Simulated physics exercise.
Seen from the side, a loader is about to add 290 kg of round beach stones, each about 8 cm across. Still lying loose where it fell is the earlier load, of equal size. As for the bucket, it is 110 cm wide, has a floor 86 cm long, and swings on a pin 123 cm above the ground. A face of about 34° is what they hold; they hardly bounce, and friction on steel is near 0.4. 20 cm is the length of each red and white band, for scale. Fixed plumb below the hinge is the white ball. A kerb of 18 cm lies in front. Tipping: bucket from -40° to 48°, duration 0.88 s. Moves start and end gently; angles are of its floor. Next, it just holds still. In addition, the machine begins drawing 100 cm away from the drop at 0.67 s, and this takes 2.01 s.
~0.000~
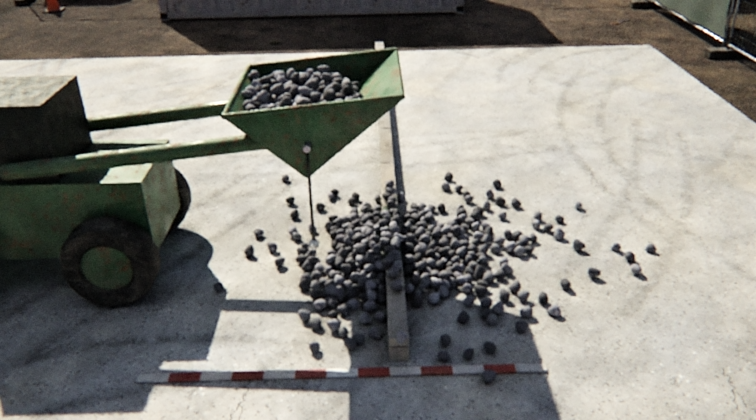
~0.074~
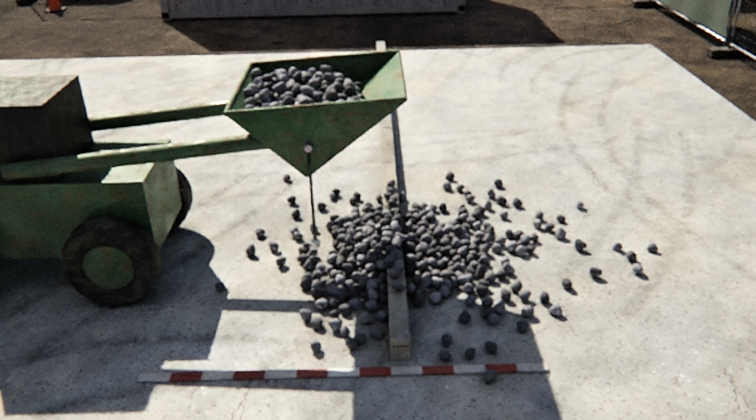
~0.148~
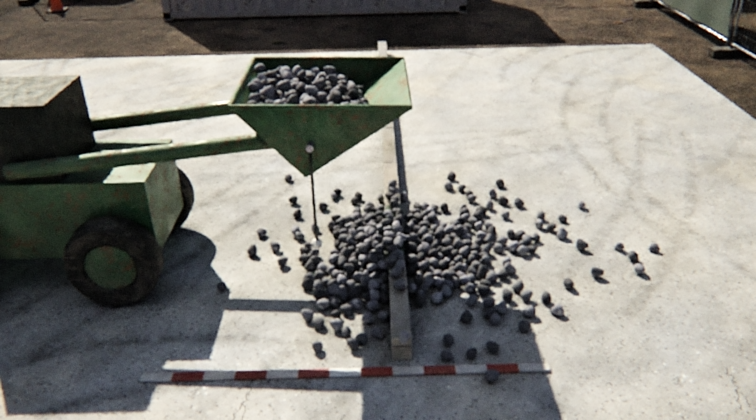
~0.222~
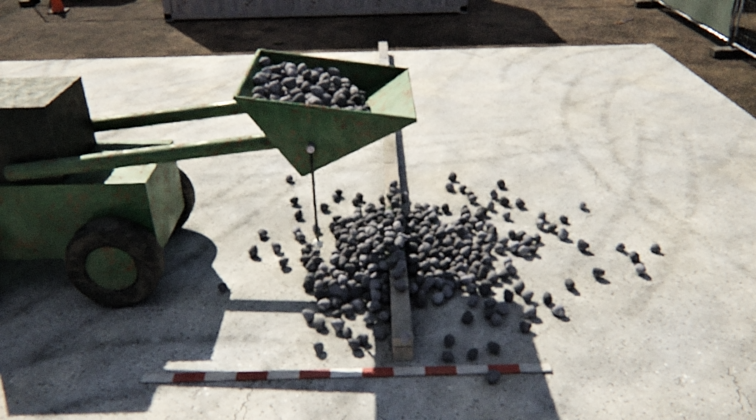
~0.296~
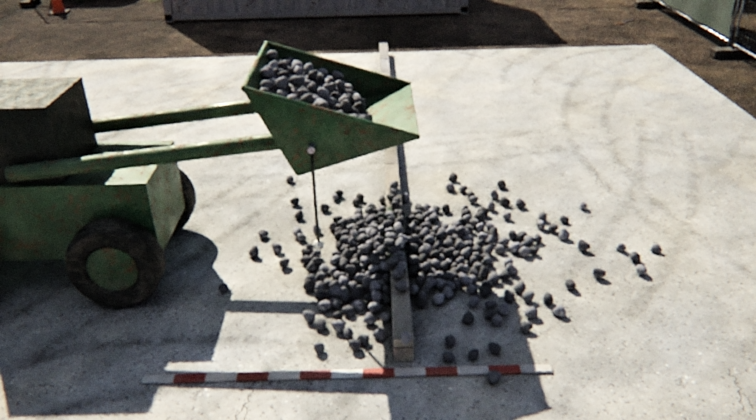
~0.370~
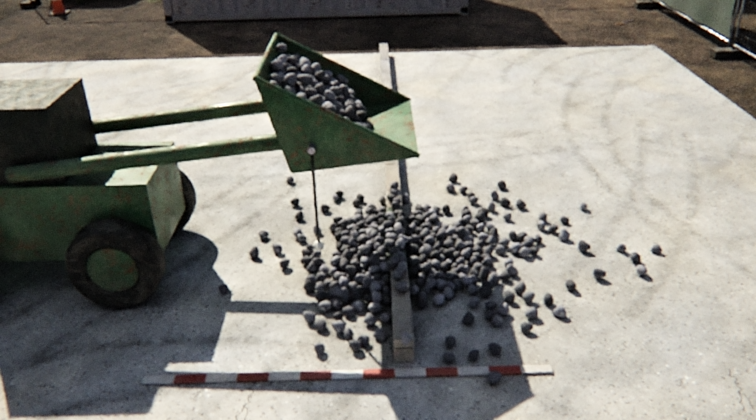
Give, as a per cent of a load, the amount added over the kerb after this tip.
Close to 55 parts in a hundred.
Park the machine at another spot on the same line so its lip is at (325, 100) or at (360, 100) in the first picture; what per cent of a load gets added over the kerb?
I'd say close to 0 per cent for one and close to 15 per cent for the other, in that order.
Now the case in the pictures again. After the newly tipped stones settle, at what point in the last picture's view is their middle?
(412, 249).
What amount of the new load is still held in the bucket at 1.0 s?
Close to 45 per cent of the load.
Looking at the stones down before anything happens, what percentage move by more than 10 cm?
Around 20 in a hundred.
After 0.7 s the floor is at 34°; in per cent of one load, 100 in the bucket, 53 on this side of the kerb, 47 over the kerb; the foremost stones are at (610, 245).
After 1.0 s the floor is at 48°; in per cent of one load, 44 in the bucket, 98 on this side of the kerb, 58 over the kerb; the foremost stones are at (610, 245).
After 3.1 s the floor is at 48°; in per cent of one load, 0 in the bucket, 97 on this side of the kerb, 103 over the kerb; the foremost stones are at (632, 245).
After 5.8 s the floor is at 48°; in per cent of one load, 0 in the bucket, 97 on this side of the kerb, 103 over the kerb; the foremost stones are at (632, 245). Net gain over the kerb, 55.
